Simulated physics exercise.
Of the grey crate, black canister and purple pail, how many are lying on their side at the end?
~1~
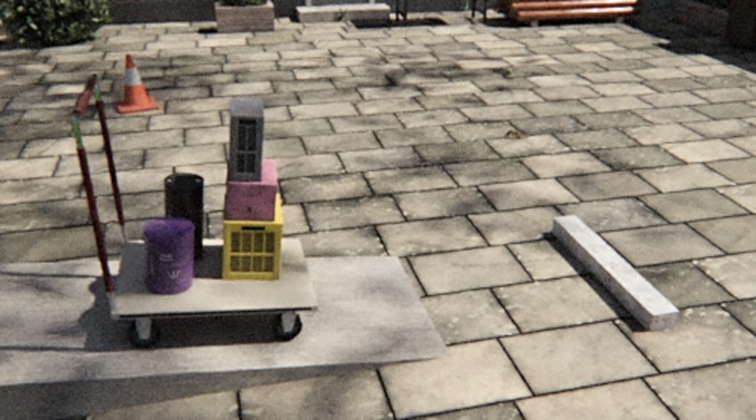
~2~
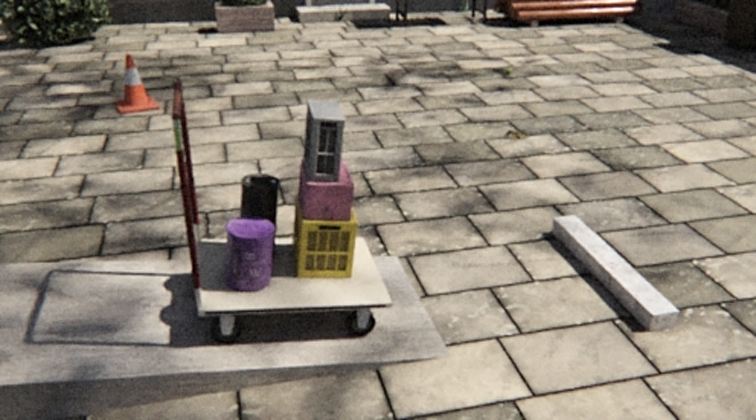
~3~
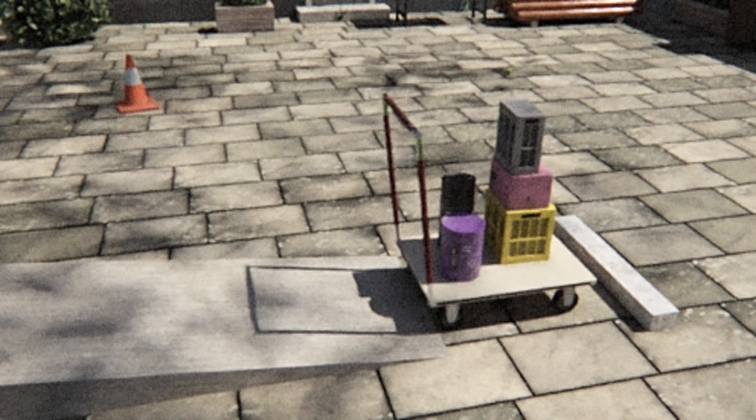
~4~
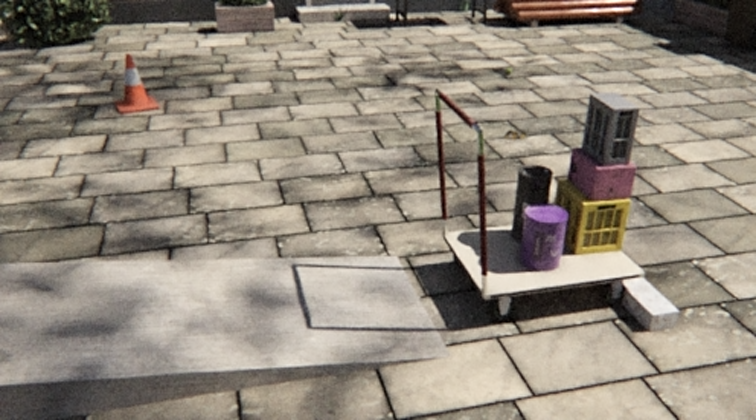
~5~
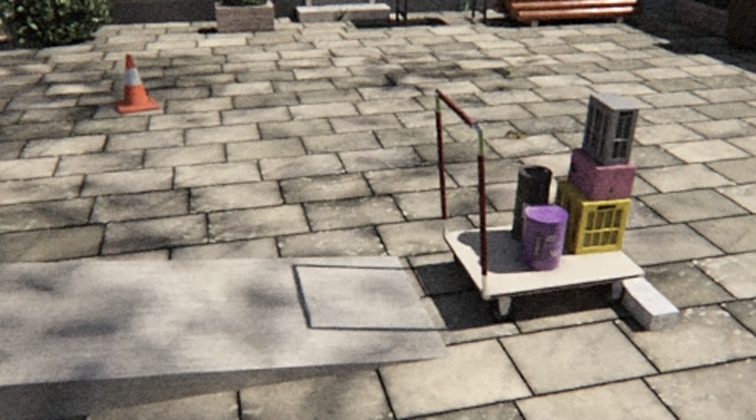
None of them are lying on their side. The grey crate, black canister and purple pail all still stand upright on the trolley.
A loaded trolley rolls right down a ramp and stops at the kerb, its items still aboard.
